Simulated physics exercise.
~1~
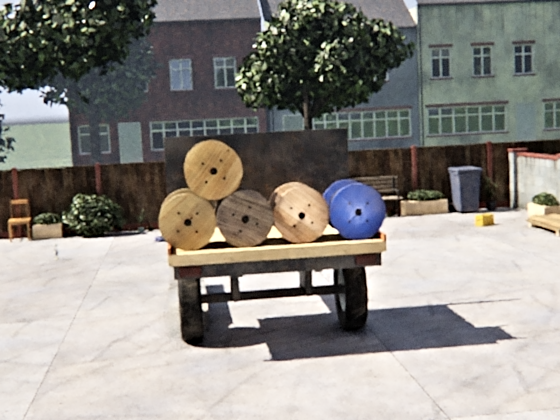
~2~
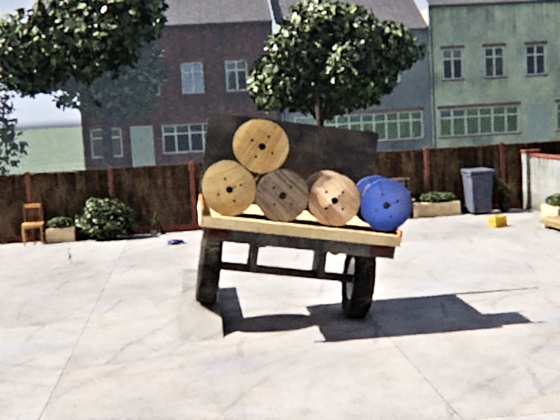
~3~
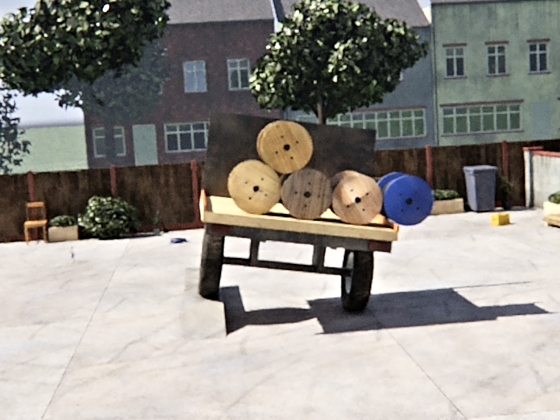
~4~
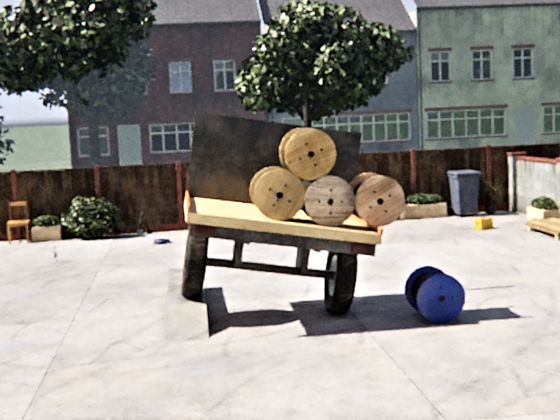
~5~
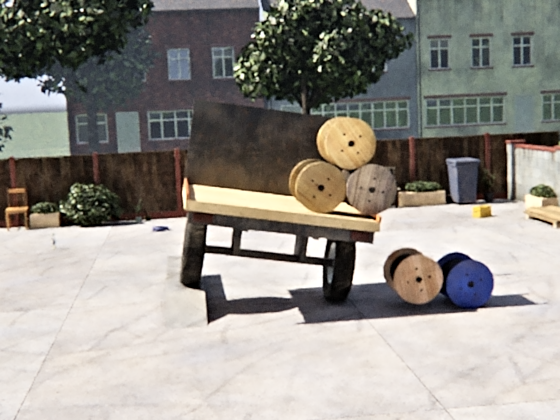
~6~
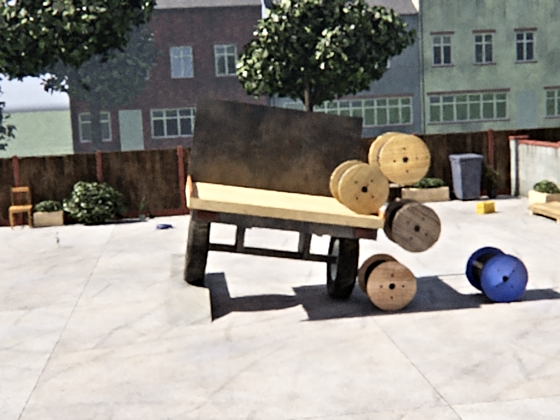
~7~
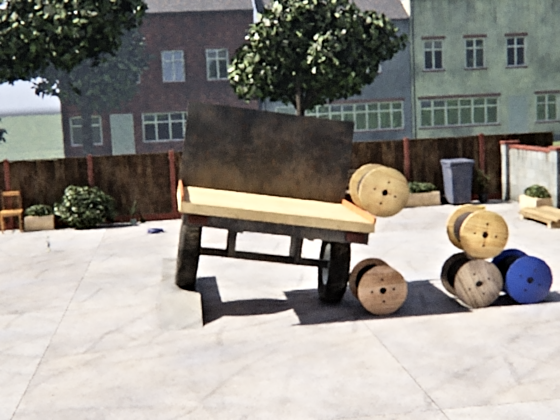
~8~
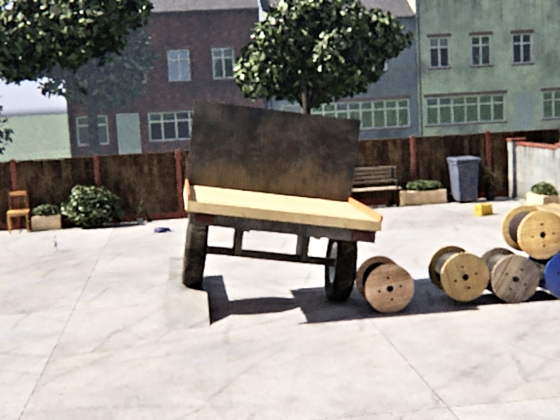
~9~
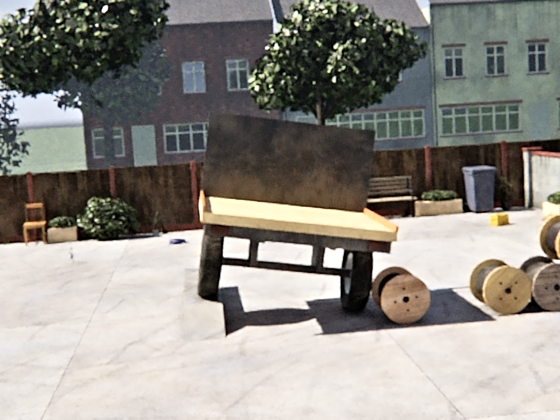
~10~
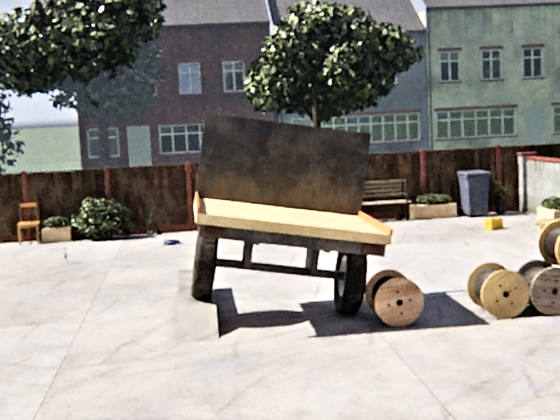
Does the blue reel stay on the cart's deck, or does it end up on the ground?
The blue reel ends up on the ground, after dropping off the right side of the cart.
Five cable reels, one blue, roll off the right side of a tilting cart.
